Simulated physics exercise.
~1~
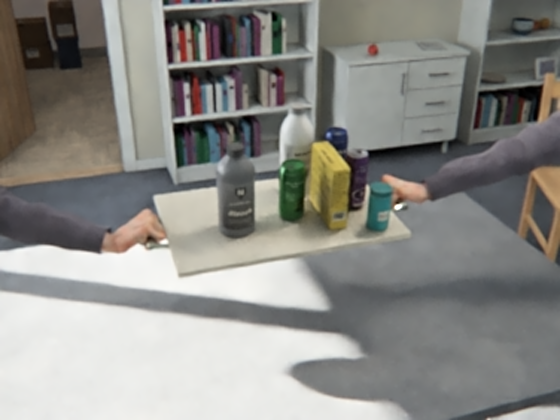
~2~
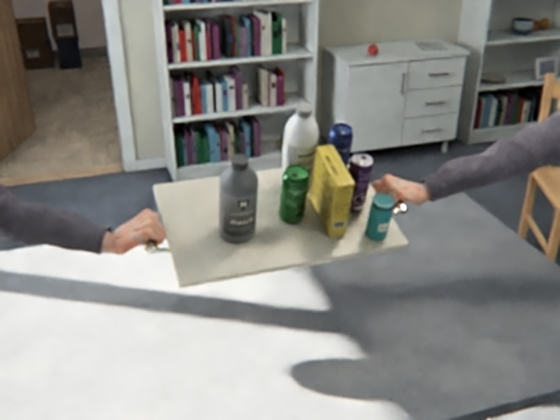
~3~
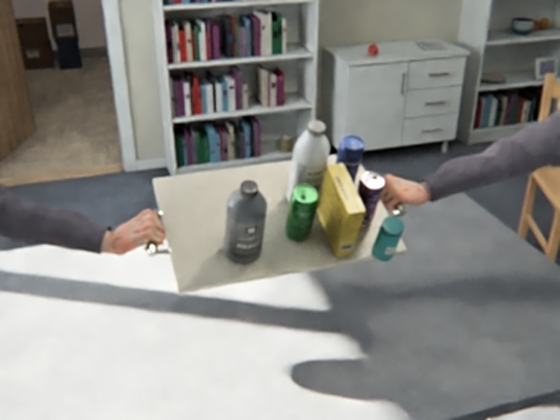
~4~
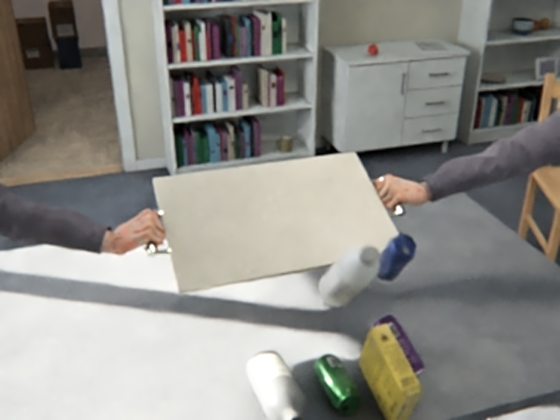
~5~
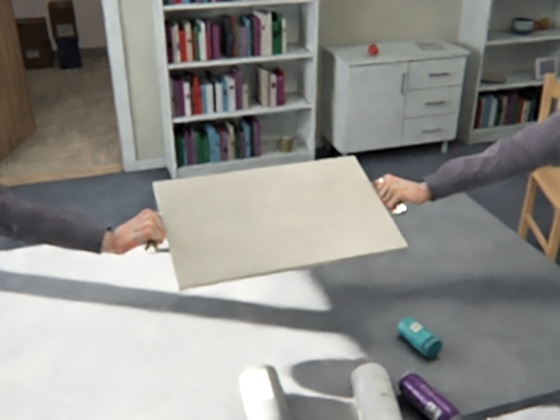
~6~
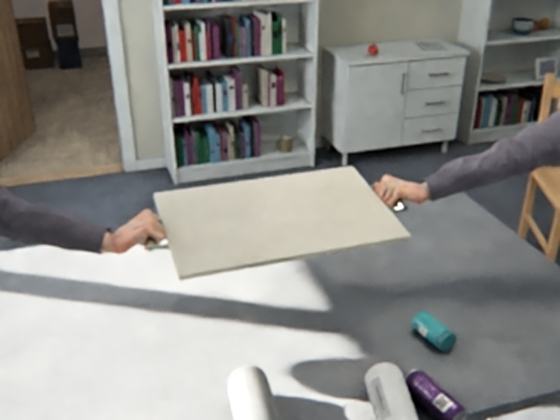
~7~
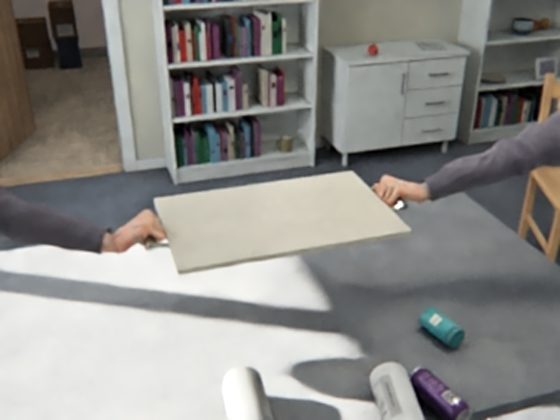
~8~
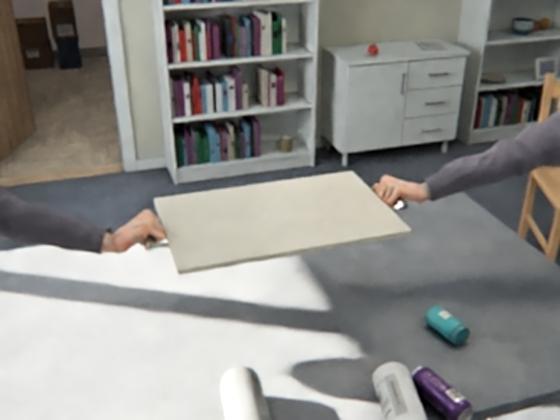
A tray held by two hands tips towards the viewer, dropping all seven items, then levels.
